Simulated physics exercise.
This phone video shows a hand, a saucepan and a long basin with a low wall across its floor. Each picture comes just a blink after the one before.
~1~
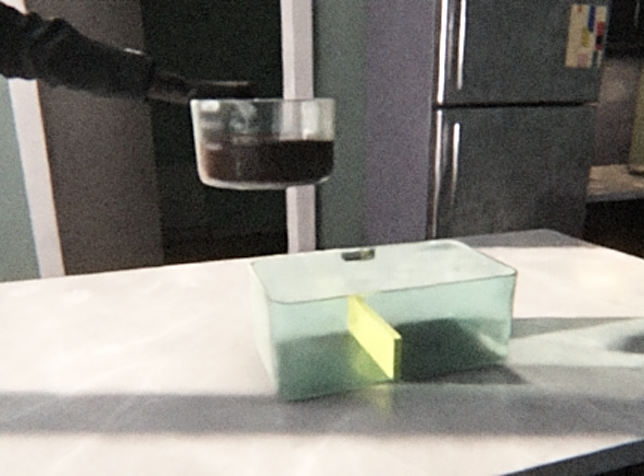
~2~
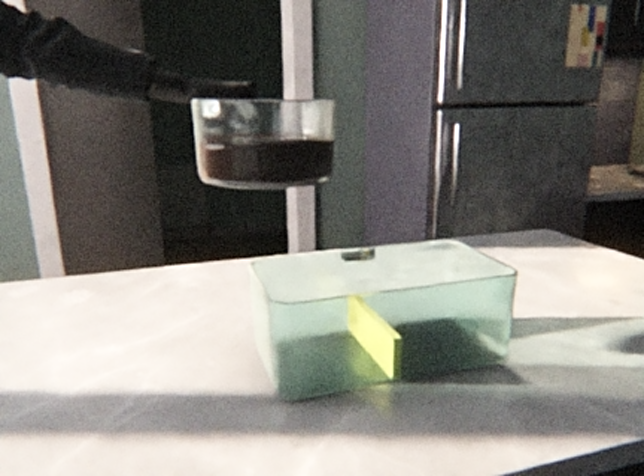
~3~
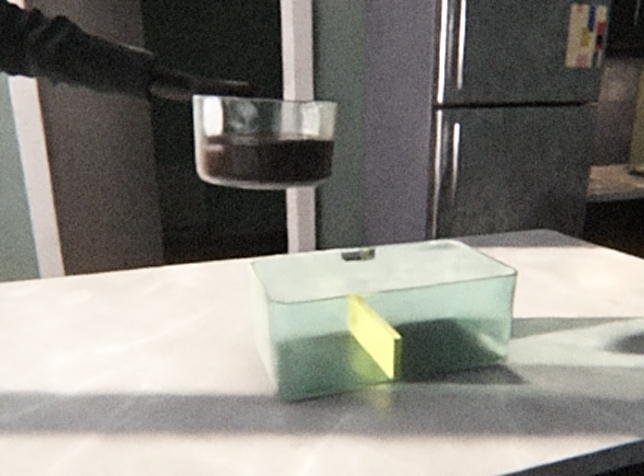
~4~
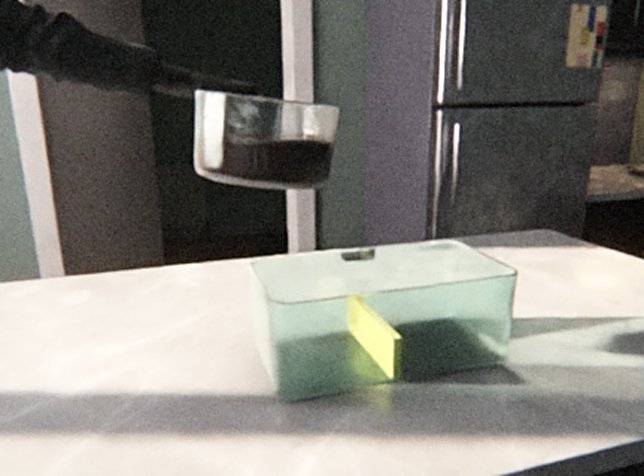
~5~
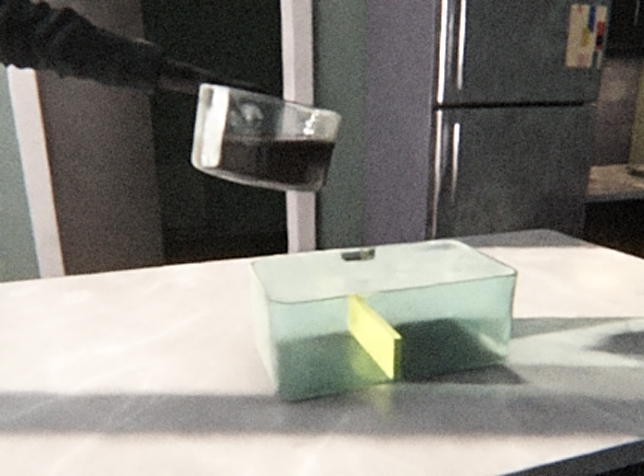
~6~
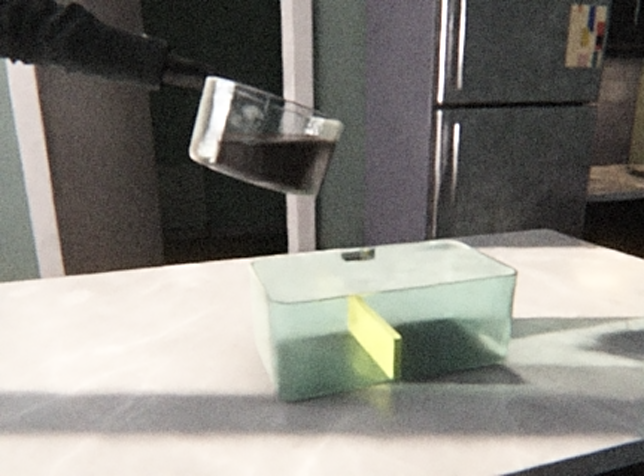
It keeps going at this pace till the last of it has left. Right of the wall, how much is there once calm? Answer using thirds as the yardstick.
Between a third and two thirds of it.
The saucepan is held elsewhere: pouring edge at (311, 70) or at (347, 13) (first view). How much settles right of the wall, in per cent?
30 % and 80 %.
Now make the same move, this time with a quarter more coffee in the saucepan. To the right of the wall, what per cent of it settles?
Roughly 60 in a hundred.
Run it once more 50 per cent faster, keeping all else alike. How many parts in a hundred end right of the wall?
Estimate: Around 35 %.
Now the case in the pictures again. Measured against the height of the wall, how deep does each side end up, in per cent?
I'd put the left at about 40 and the right at about 30.
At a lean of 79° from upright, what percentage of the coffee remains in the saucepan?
It works out to close to 55 percent.
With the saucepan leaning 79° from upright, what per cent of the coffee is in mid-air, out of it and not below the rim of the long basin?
Estimate: 35 per cent, roughly.
A moment on, the saucepan is tipped on its side and 57 per cent is still to pour, 2 is left of the wall and 5 right of it.
Next, the saucepan is tipped right over and 10 per cent is still to pour, 31 is left of the wall and 45 right of it.
Then the saucepan is tipped right over and 0 per cent is still to pour, 52 is left of the wall and 46 right of it.
Later the saucepan is tipped right over and 0 per cent is still to pour, 53 is left of the wall and 46 right of it.
Finally, 53 per cent lies left of the wall, 46 right of it and 1 outside.
